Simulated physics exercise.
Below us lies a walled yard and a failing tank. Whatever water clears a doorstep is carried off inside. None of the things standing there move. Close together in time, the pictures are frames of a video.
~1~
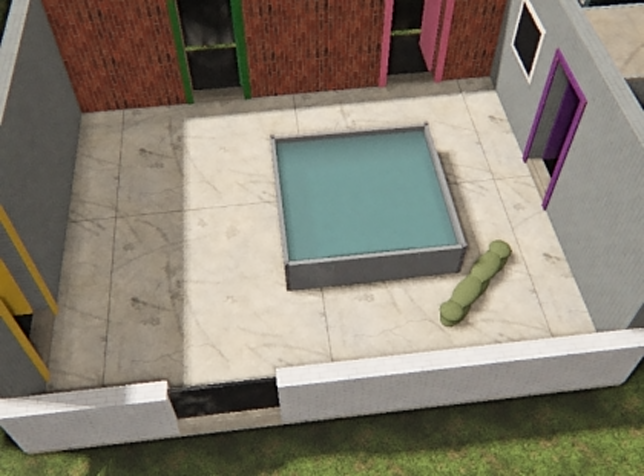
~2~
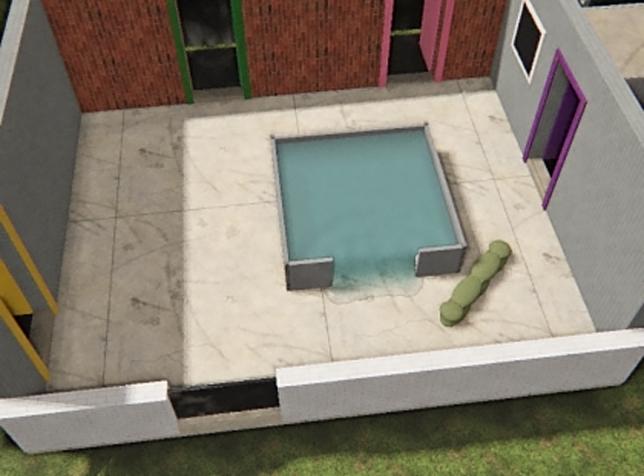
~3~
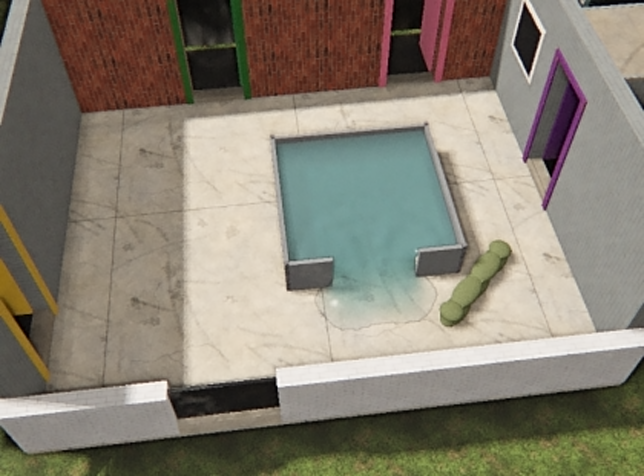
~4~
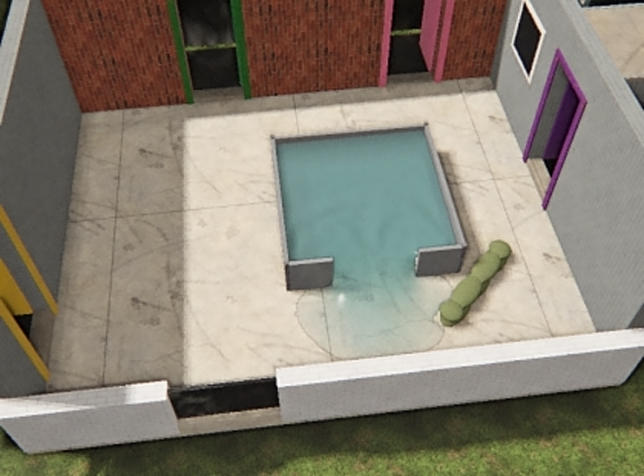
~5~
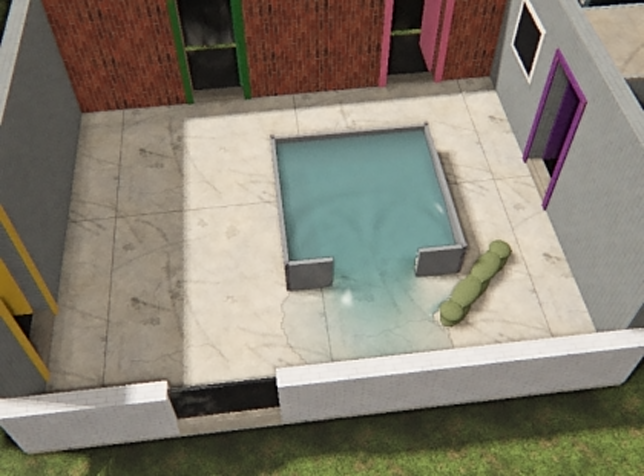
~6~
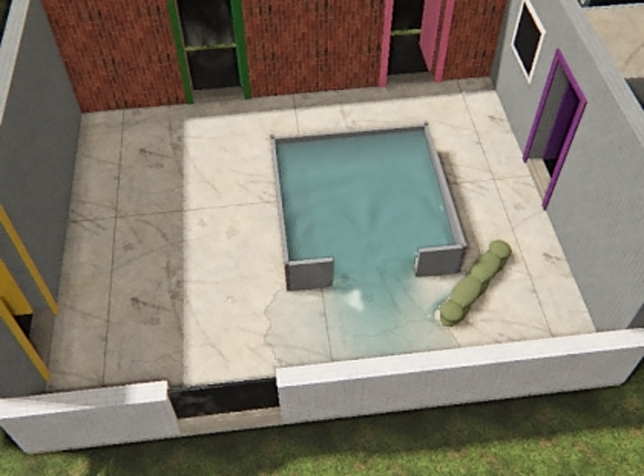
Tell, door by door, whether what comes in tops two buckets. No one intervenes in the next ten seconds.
Purple door: Within two buckets, green door: Within two buckets, yellow door: Within two buckets, pink door: Exceeds two buckets.
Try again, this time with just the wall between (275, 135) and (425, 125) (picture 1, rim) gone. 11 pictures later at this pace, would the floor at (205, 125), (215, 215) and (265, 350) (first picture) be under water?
Sequence: Wetted / spared / spared.
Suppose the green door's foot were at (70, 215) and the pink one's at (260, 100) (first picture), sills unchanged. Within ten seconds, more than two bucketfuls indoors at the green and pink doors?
The green door comes up short, and the pink door gets past the limit too.
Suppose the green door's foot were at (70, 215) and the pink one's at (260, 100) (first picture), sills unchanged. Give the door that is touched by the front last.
That'd be the pink one.
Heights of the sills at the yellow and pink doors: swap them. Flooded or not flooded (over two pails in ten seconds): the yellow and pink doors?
After the swap, the yellow door overflows while the pink door falls short.
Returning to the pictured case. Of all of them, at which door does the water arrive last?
I'd go with the green one.
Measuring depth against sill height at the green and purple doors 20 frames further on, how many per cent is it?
Around 0 in a hundred for the first and 40 in a hundred for the second.
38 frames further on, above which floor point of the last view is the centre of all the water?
Centre of the water: Near (321, 247).
A moment on, water covers 15 % of the floor; the purple door not reached, the green door not reached, the yellow door not reached, the pink door not reached.
Next, water covers 25 % of the floor; the purple door not reached, the green door not reached, the yellow door not reached, the pink door not reached.
Then, water covers 45 % of the floor; the purple door wet at the sill, nothing in, the green door not reached, the yellow door wet at the sill, nothing in, the pink door not reached.
Later, water covers 75 % of the floor; the purple door wet at the sill, nothing in, the green door not reached, the yellow door under two buckets in, the pink door under two buckets in.
In the end, water covers 95 % of the floor; the purple door wet at the sill, nothing in, the green door wet at the sill, nothing in, the yellow door under two buckets in, the pink door far over two buckets in.
